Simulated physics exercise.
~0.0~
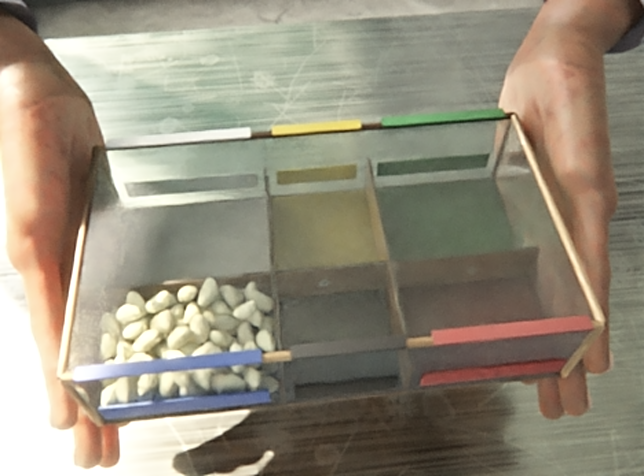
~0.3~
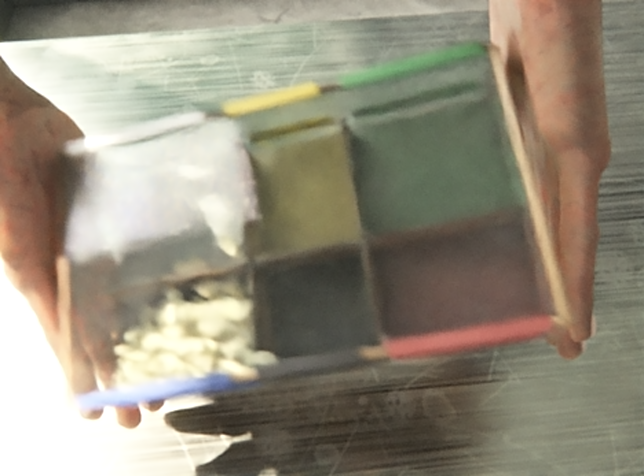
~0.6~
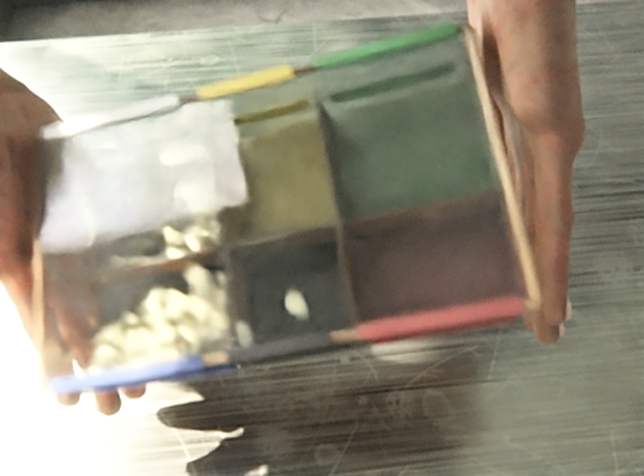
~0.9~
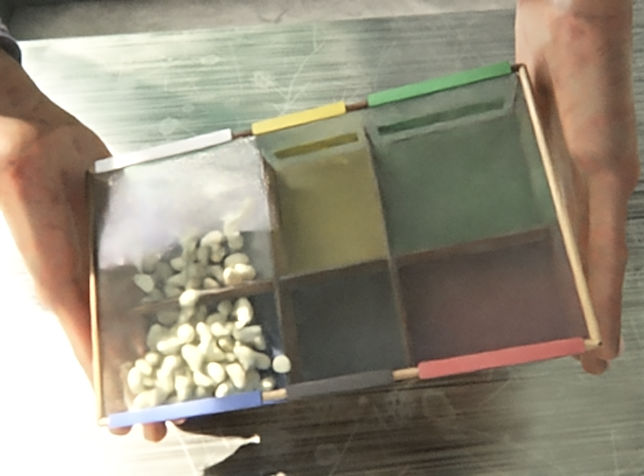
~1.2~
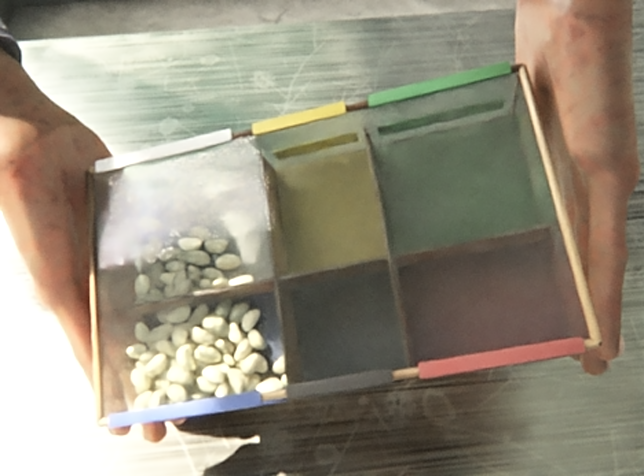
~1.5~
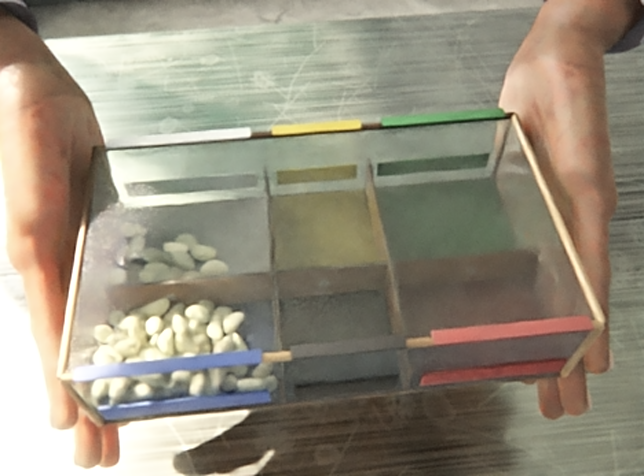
The clip shows two hands holding a clear-lidded box of white beans in its blue-marked compartment, tilting and shaking it so some beans spill into the white-marked compartment, then levelling it, with most beans still in the blue section and the rest in the white.
